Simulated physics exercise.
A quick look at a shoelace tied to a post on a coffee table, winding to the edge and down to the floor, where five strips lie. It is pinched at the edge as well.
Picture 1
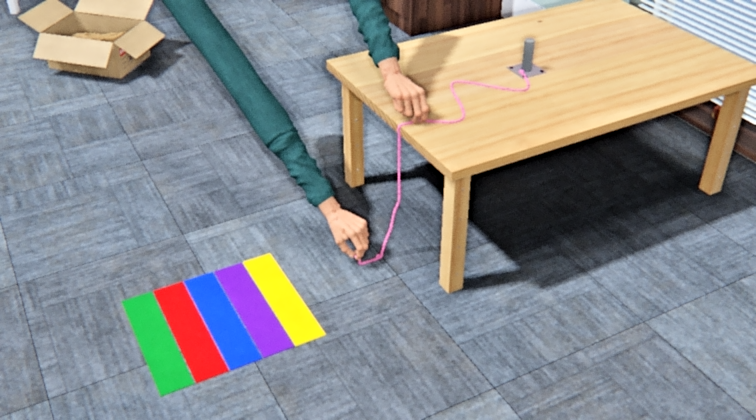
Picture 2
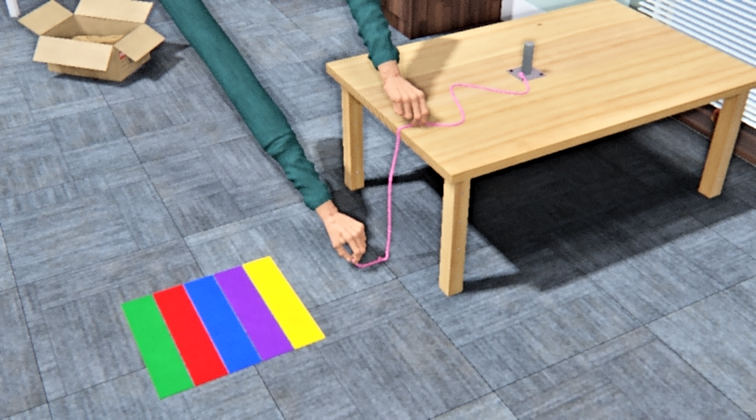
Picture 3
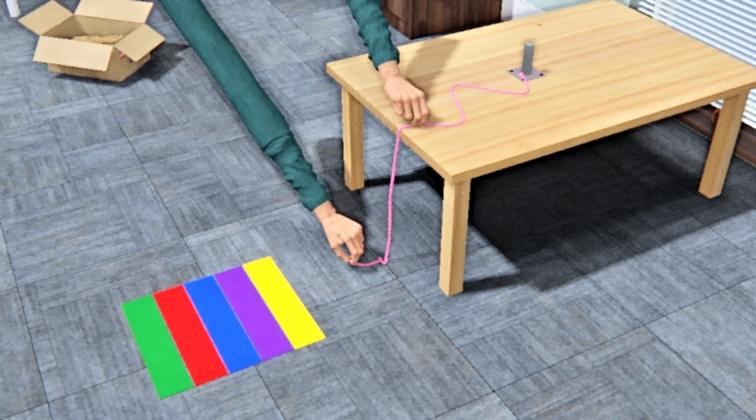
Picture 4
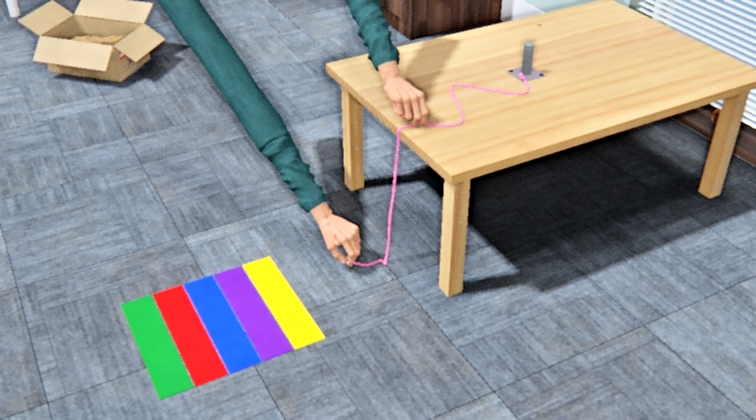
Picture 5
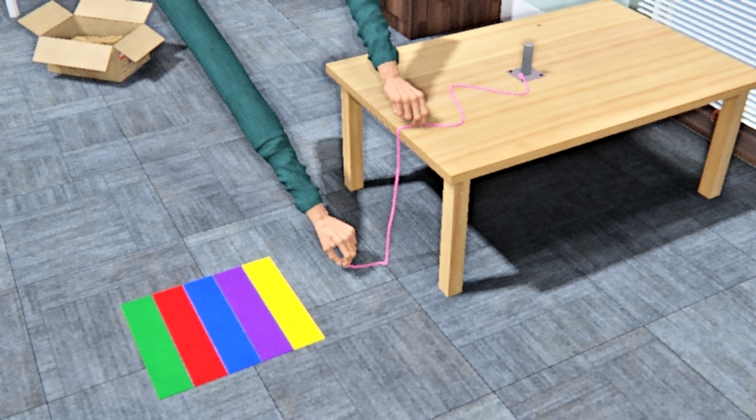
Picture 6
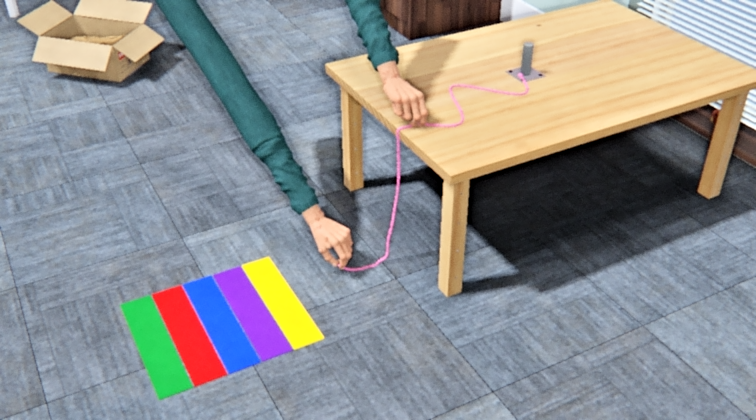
A hand near the floor draws the pink shoelace's end slightly to the left.
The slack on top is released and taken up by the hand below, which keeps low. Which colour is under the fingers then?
The end stops over the green strip.
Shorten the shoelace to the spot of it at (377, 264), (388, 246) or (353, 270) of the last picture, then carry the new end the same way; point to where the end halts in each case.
In that order: (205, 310), (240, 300) and (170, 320).
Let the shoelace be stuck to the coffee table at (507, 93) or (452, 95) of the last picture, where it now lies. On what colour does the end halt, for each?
In that order: Red; blue.
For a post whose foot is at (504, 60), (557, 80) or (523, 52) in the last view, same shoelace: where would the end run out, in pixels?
In that order: (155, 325), (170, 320) and (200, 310).
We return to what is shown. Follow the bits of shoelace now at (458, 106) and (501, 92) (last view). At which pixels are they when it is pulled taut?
About (399, 122), and the other about (472, 93).
Soon after, end near (212, 308); over blue.
After that, end near (172, 322); over red.
At the stop, end near (148, 330); over green. It gets as far as the green strip.
